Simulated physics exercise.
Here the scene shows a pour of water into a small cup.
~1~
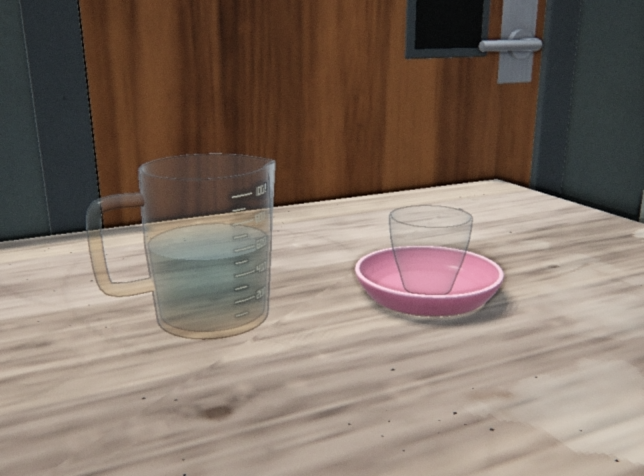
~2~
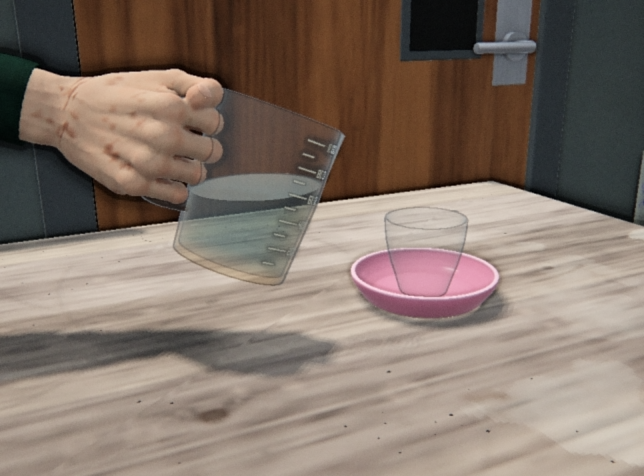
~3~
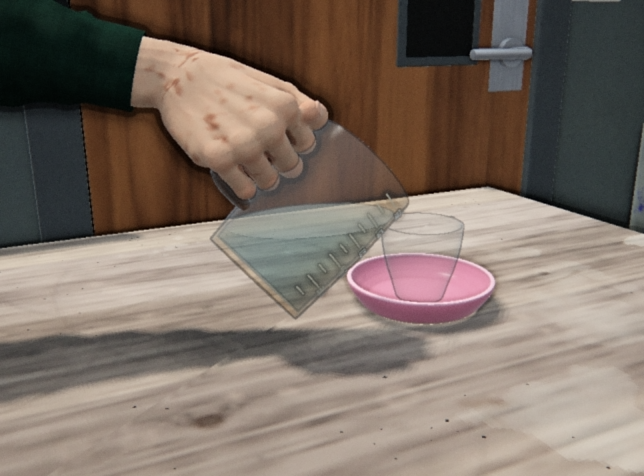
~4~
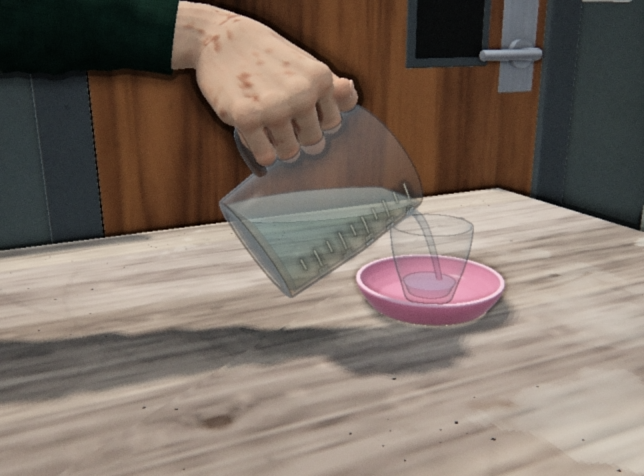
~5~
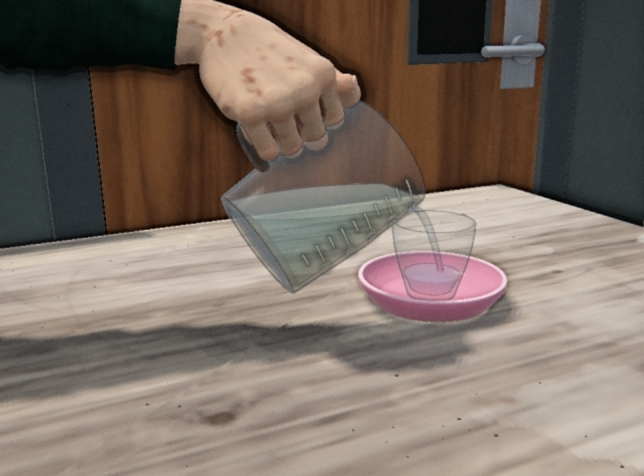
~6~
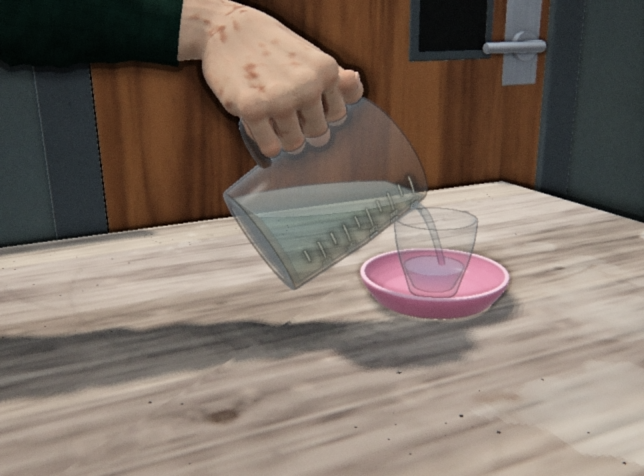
A hand lifts a clear jug, tilts it right, and pours water into a small cup.
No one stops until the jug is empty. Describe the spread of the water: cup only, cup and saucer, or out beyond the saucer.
Out beyond the saucer.
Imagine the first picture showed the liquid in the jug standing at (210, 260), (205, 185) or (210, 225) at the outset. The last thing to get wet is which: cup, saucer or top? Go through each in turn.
In that order: Saucer too, past the saucer, over both.
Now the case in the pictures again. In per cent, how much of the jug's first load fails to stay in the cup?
55 %, more or less.
Soon after, the cup is full to the brim; the saucer is wet, with room to spare.
Later, the cup is full to the brim; the saucer is nearly full.
In the end, the cup is full to the brim; the saucer is full and running over.
